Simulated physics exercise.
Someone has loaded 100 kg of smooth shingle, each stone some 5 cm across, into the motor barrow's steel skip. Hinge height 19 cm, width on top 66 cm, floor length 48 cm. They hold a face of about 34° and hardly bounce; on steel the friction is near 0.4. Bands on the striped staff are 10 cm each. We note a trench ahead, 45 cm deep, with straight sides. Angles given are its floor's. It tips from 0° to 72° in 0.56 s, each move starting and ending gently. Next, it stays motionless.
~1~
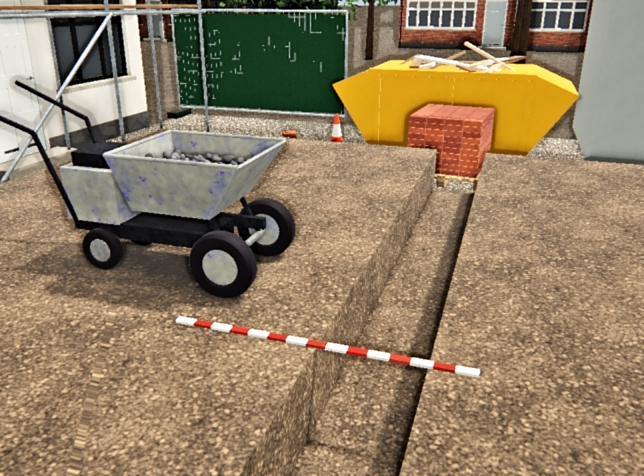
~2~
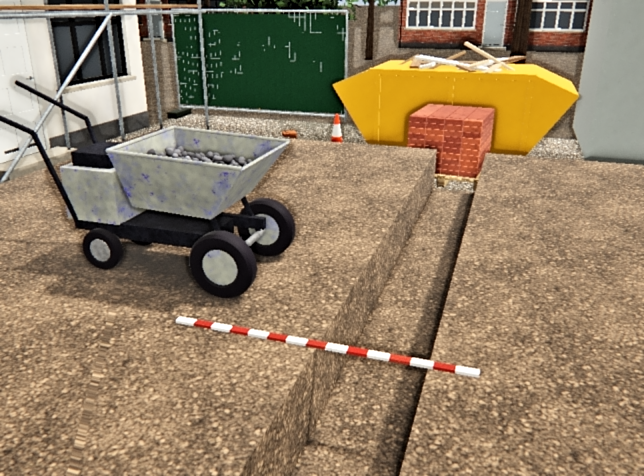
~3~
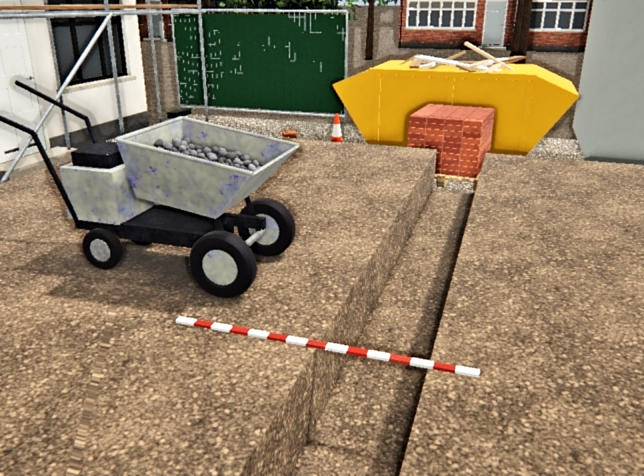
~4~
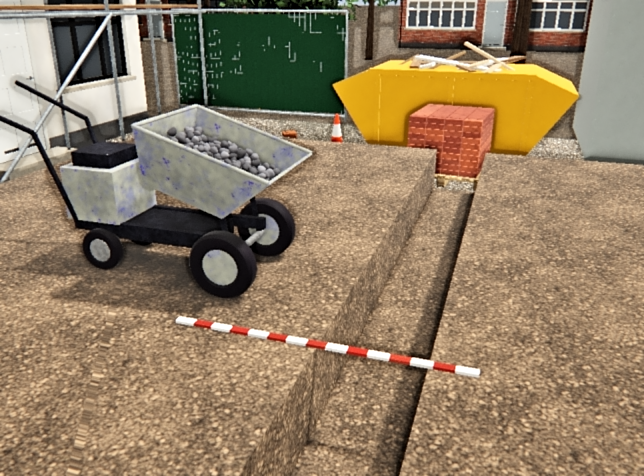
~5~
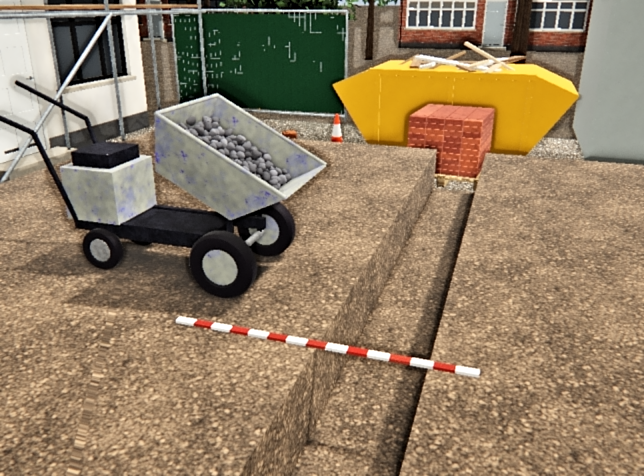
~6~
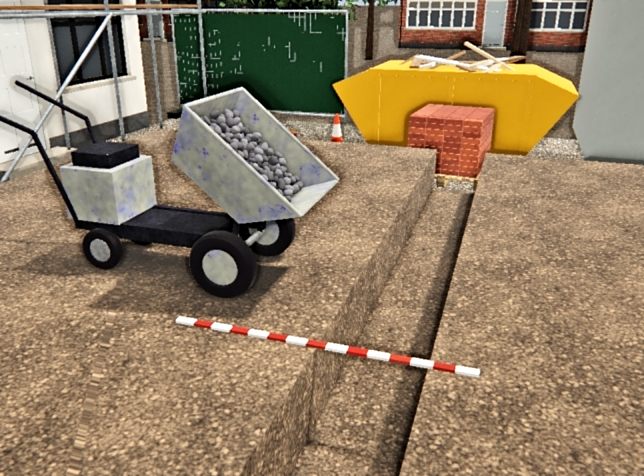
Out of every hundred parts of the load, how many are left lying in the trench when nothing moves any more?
Around 99 in every hundred.
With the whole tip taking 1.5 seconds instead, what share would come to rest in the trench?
Roughly 100 per cent would.
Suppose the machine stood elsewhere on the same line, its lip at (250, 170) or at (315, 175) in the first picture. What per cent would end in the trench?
About 95 and 30 per cent.
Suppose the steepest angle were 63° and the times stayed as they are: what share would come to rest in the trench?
Then about 90 per cent.
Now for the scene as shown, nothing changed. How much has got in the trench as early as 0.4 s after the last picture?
Close to 25 per cent at that time.
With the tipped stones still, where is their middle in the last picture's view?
Middle at around (404, 360), I'd say.
Then, 0.1 s after the last picture the floor is at 61°, 100 % in the skip; the foremost stones are at (308, 227).
Then, 0.4 s after the last picture the floor is at 72°, 75 % in the skip, 1 % short of the trench, 24 % in the trench; the foremost stones are at (393, 303).
Then, 0.7 s after the last picture the floor is at 72°, 12 % in the skip, 1 % short of the trench, 87 % in the trench, 1 % past the trench; the foremost stones are at (488, 314).
Then, 2.7 s after the last picture the floor is at 72°, 0 % in the skip, 99 % in the trench, 1 % past the trench; the foremost stones are at (593, 345).
